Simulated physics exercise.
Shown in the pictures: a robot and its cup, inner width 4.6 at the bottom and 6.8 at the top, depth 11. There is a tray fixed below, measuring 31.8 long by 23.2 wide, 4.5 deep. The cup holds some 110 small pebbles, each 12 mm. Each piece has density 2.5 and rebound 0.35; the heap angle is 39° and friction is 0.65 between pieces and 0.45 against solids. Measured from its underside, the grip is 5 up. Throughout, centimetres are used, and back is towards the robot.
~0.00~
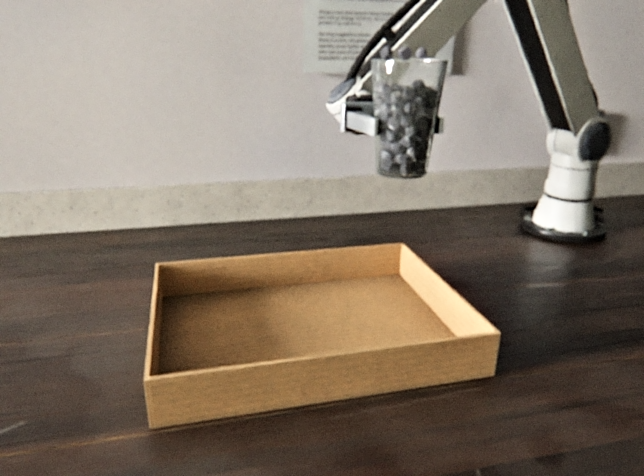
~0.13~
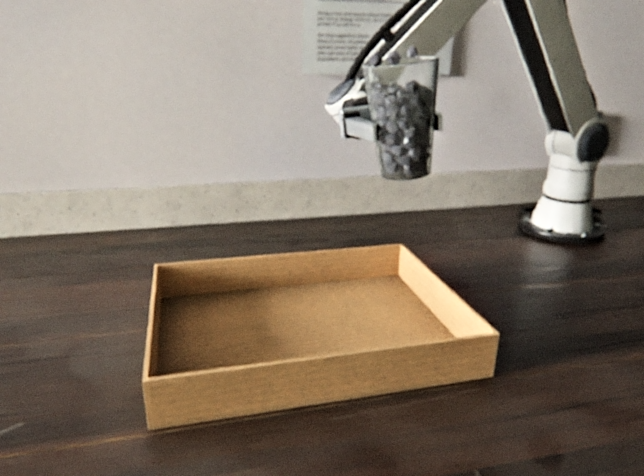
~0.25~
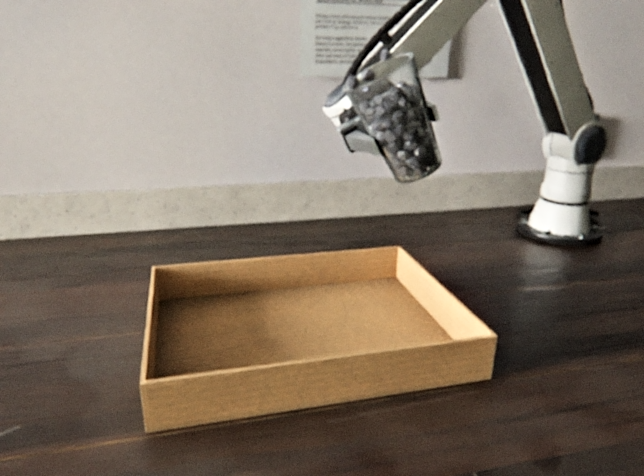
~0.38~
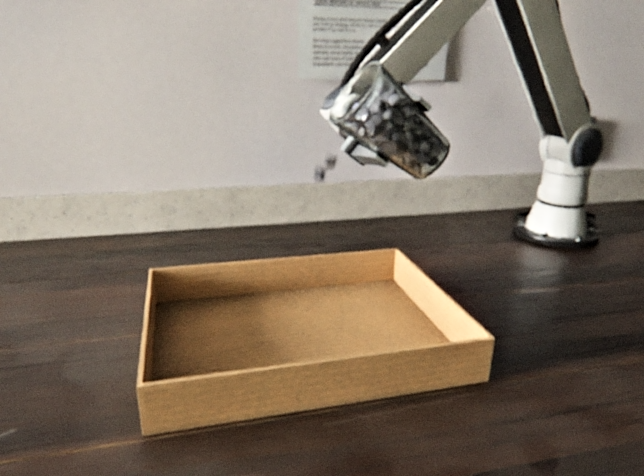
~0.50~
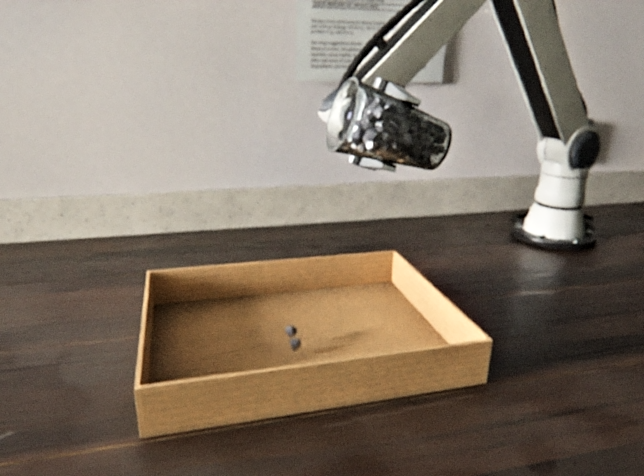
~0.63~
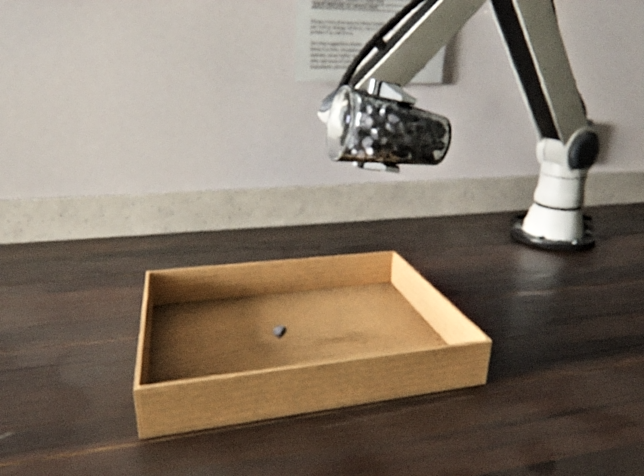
On a dark wooden table, a robot arm holds a clear cup filled with small dark pebbles above an empty, shallow wooden tray. The arm tips the cup to the left until it lies nearly sideways, and a couple of pebbles drop into the tray while the rest stay inside the cup.
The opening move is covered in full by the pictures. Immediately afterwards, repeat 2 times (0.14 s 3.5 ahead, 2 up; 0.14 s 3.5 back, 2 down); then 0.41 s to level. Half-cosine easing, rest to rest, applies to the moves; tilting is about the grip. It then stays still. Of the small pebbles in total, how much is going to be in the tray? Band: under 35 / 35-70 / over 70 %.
35-70 %.
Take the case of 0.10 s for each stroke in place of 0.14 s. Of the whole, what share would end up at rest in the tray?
About 85 per cent, then.
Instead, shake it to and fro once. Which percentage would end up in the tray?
25 per cent.
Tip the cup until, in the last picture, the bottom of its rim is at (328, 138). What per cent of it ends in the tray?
Around 15 in a hundred.
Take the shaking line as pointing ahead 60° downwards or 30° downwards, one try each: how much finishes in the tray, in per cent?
Try one gives about 5 in a hundred, try two about 10 in a hundred.
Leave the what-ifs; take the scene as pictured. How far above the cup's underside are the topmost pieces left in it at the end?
Around 6.0 cm above the underside.
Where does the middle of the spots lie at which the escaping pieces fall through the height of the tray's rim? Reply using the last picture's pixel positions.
Look at roughly (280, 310) in the last picture.
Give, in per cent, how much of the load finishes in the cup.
50 %.
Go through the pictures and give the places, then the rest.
Cup middle at (405, 120), level; upper third of the load around (408, 99), from x 380 to 430, top at y 55; 111 in the cup, in the first picture.
Cup middle at (403, 121), tilted 8° forward; upper third of the load around (404, 101), from x 375 to 425, top at y 50, in the second picture.
Cup middle at (399, 124), tilted 28° forward; upper third of the load around (397, 104), from x 355 to 430, top at y 55, in the third picture.
Cup middle at (395, 128), tilted 52° forward; upper third of the load around (391, 114), from x 320 to 440, top at y 95; 109 in the cup, 2 in flight or on a rim, in the fourth picture.
Cup middle at (392, 132), tilted 72° forward; upper third of the load around (392, 120), from x 290 to 440, top at y 100; 109 in the cup, 2 in the tray, in the fifth picture.
Cup middle at (392, 133), tilted 80° forward; upper third of the load around (391, 121), from x 280 to 440, top at y 105; 109 in the cup, 2 in the tray, in the sixth picture.
After 1.02 s, tilted 80° forward, highest piece 26 above the table; 85 in the cup, 25 in the tray, 1 in flight or on a rim.
After 1.41 s, tilted 37° forward, highest piece 26 above the table; 57 in the tray, 53 in the cup, 1 in flight or on a rim.
After 1.80 s, level, highest piece 24 above the table; 58 in the tray, 53 in the cup.
After 2.85 s, level, highest piece 24 above the table; 58 in the tray, 53 in the cup.
At rest, 58 in the tray, 53 in the cup. That is 52 % in the tray.
